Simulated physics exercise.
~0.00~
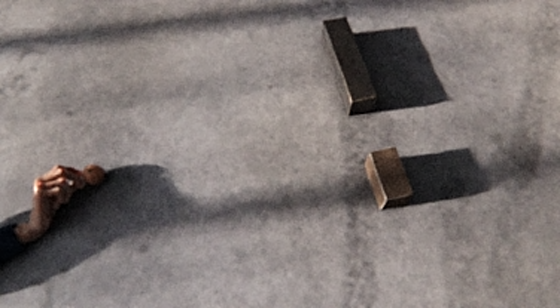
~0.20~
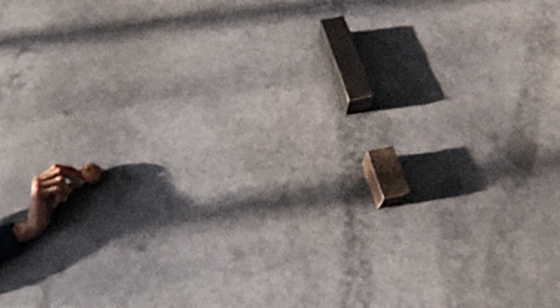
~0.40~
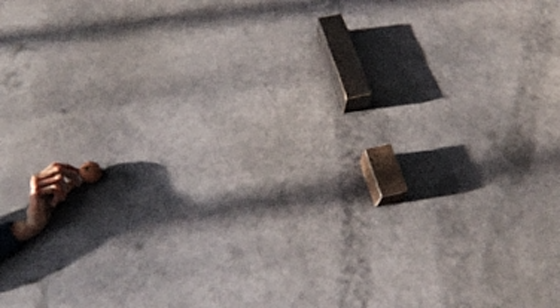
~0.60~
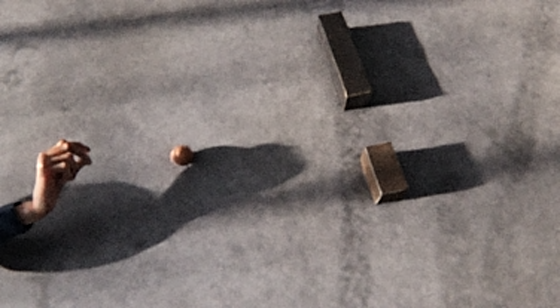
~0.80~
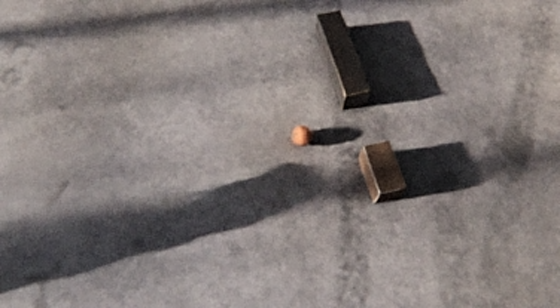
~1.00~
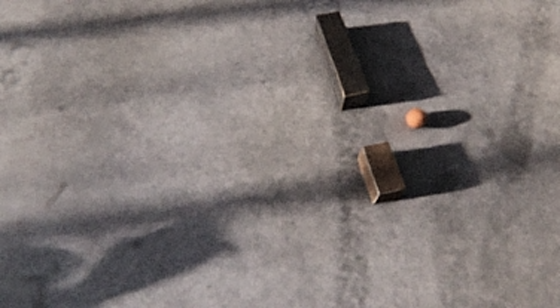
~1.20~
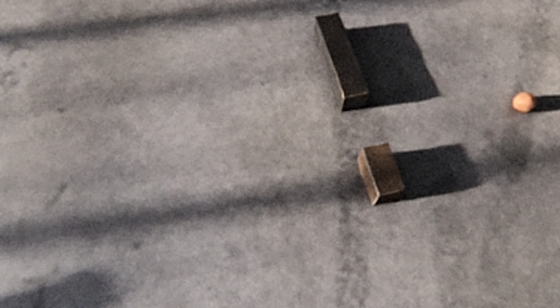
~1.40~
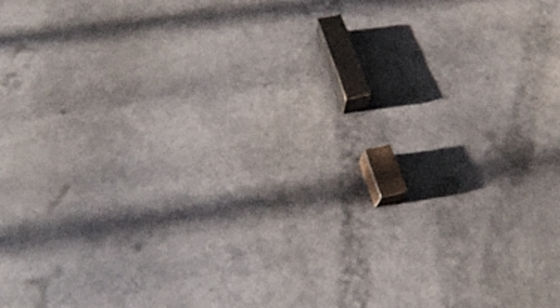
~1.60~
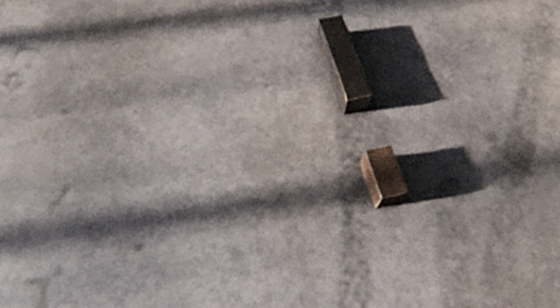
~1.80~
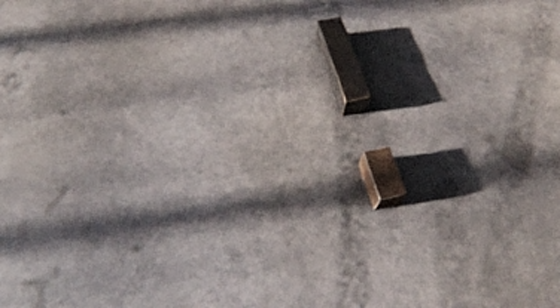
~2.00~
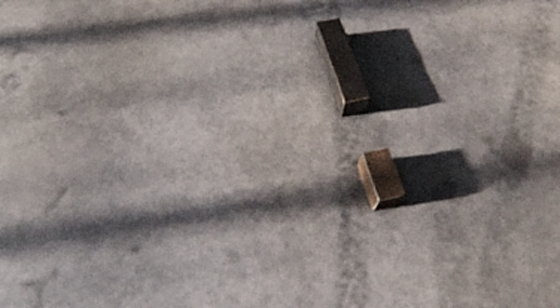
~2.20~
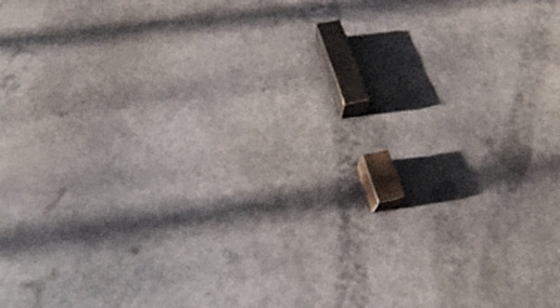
Small orange ball rolling right from a releasing hand, passing between two dark blocks and leaving view as the blocks stay put.
